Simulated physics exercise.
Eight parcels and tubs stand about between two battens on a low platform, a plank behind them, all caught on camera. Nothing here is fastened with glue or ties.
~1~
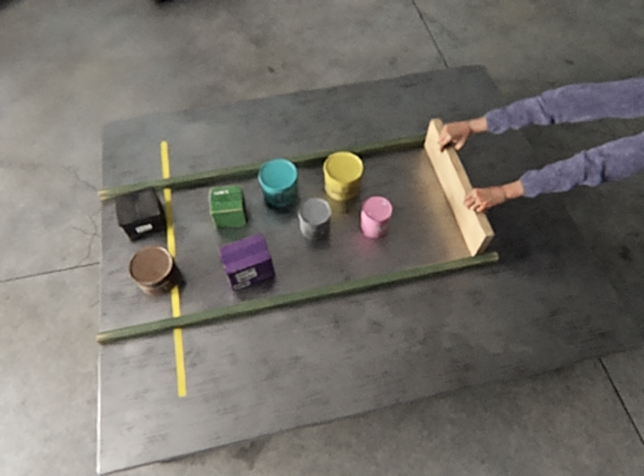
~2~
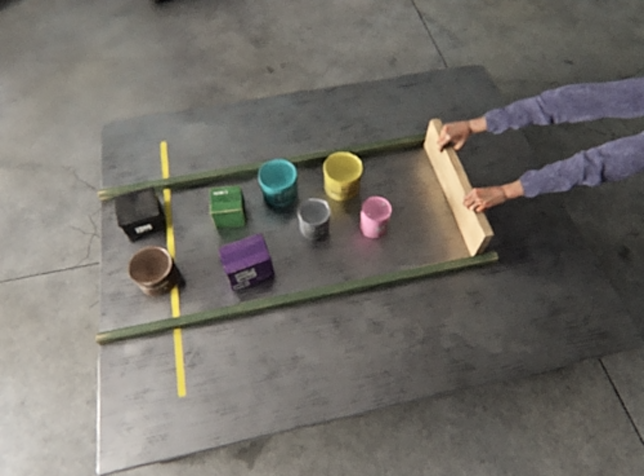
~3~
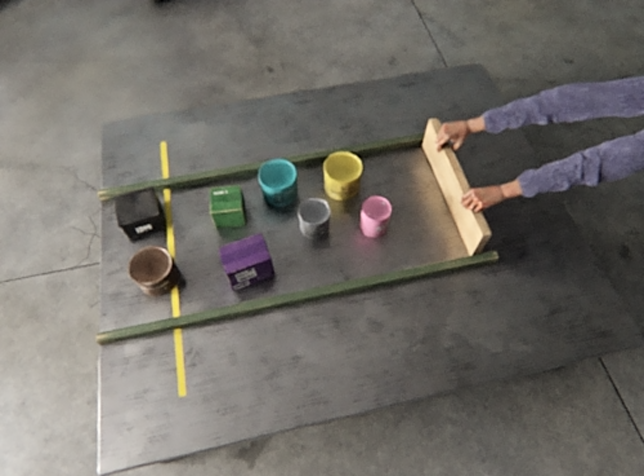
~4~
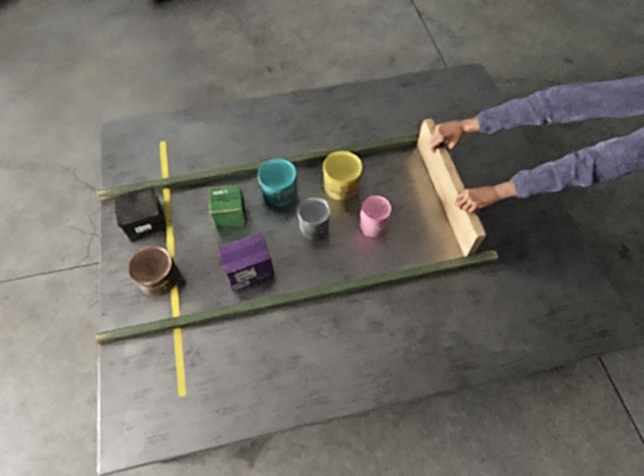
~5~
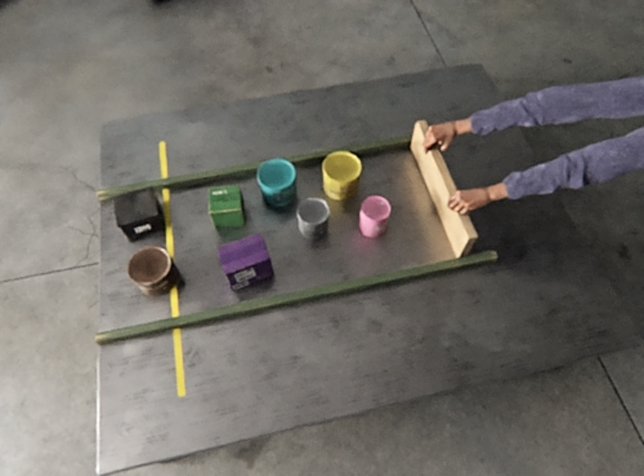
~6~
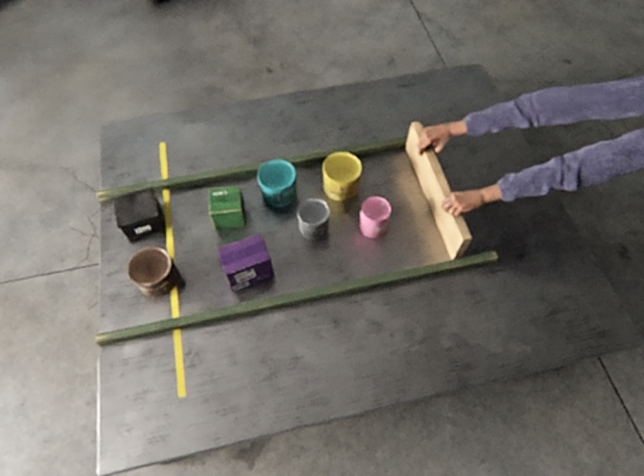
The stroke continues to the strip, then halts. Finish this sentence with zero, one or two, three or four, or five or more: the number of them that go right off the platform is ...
The number of them that go right off the platform is one or two.
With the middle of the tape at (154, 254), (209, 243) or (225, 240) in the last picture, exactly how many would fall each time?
Per try in turn: 3, 0, 0.
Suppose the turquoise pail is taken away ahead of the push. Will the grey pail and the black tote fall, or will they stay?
Result - grey pail: It stays aboard; black tote: It comes off.
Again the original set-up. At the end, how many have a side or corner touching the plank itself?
Looks like 3 of them, all told.
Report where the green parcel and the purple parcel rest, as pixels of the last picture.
You'll find the first one at (107, 237) and the second at (153, 295).
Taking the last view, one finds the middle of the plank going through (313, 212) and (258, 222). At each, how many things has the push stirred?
5, then 6.
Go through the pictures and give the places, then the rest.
The first frame shows black tote (141, 213); brown pail (155, 271); green parcel (229, 207); plank (456, 185); tape (172, 250).
The second frame shows brown pail (155, 271); plank (455, 185).
The third frame shows green parcel (228, 207); yellow pail (343, 177).
The fourth frame shows black tote (140, 213); pink canister (375, 217).
The fifth frame shows brown pail (154, 271); purple parcel (246, 262).
The sixth frame shows black tote (140, 214); brown pail (154, 272); green parcel (227, 208); plank (435, 188); tape (171, 251).
A little later, none off yet; black tote at rest near (140, 214); brown pail at rest near (154, 272); green parcel at rest near (227, 208).
Next, none off yet; black tote at rest near (140, 214); brown pail at rest near (154, 272); green parcel shifted about its own width near (197, 220).
When it is over, the number that fall off is one or two; down, black tote.
